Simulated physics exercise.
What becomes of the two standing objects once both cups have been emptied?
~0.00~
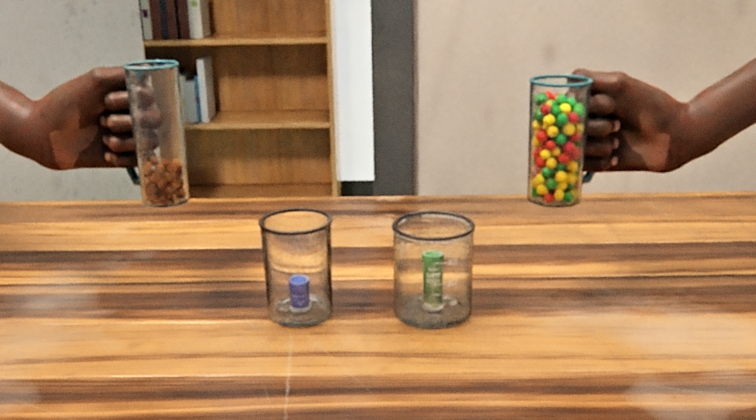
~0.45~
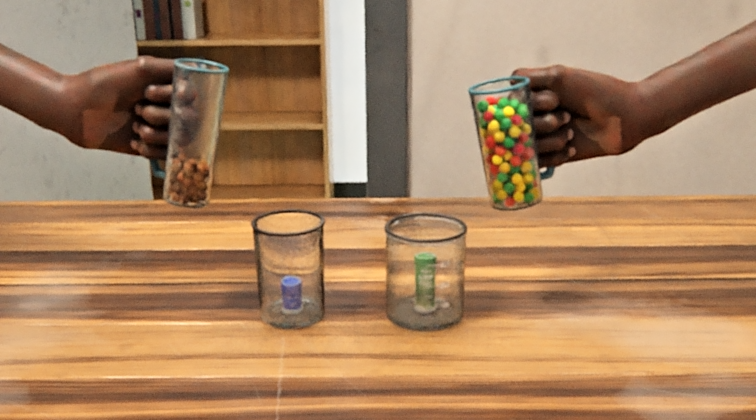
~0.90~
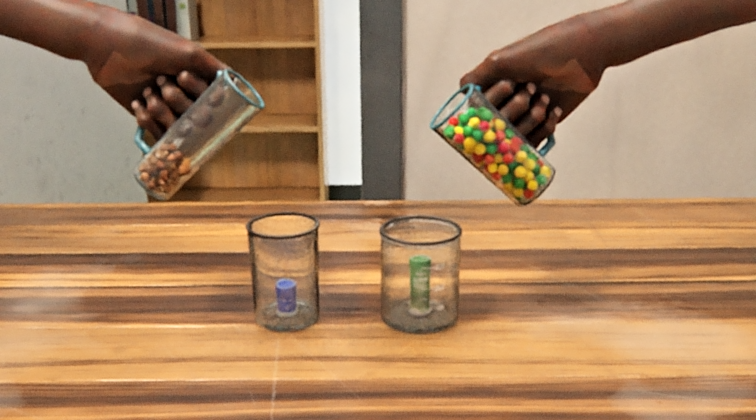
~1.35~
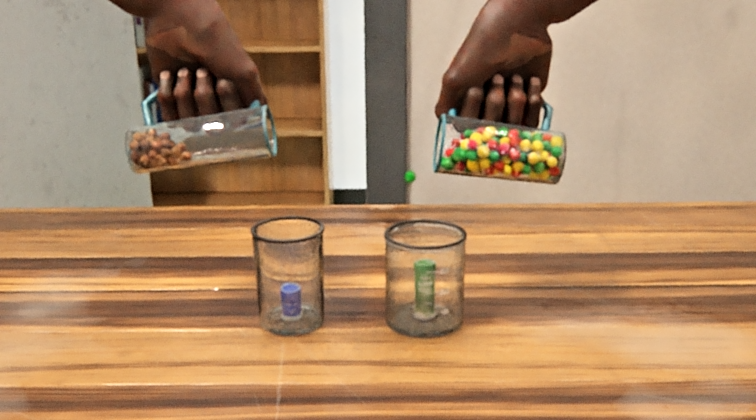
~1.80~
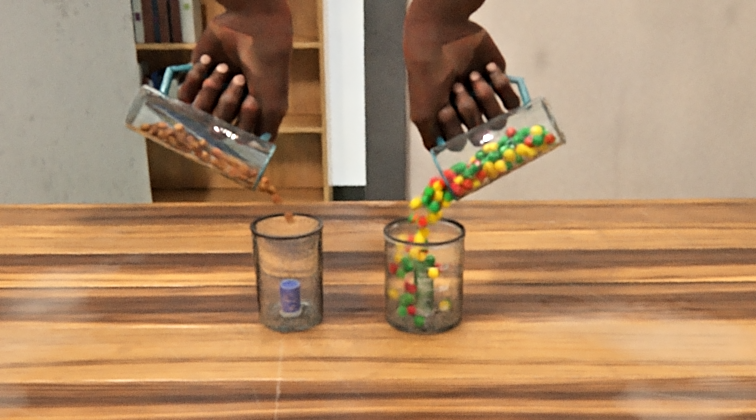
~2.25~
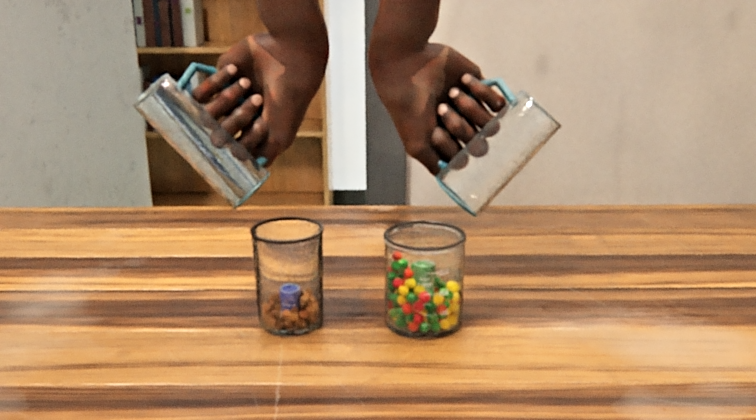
Neither one gets buried. The purple-blue object still sticks out of the brown pieces on the left, and the green one still sticks out of the candies on the right.
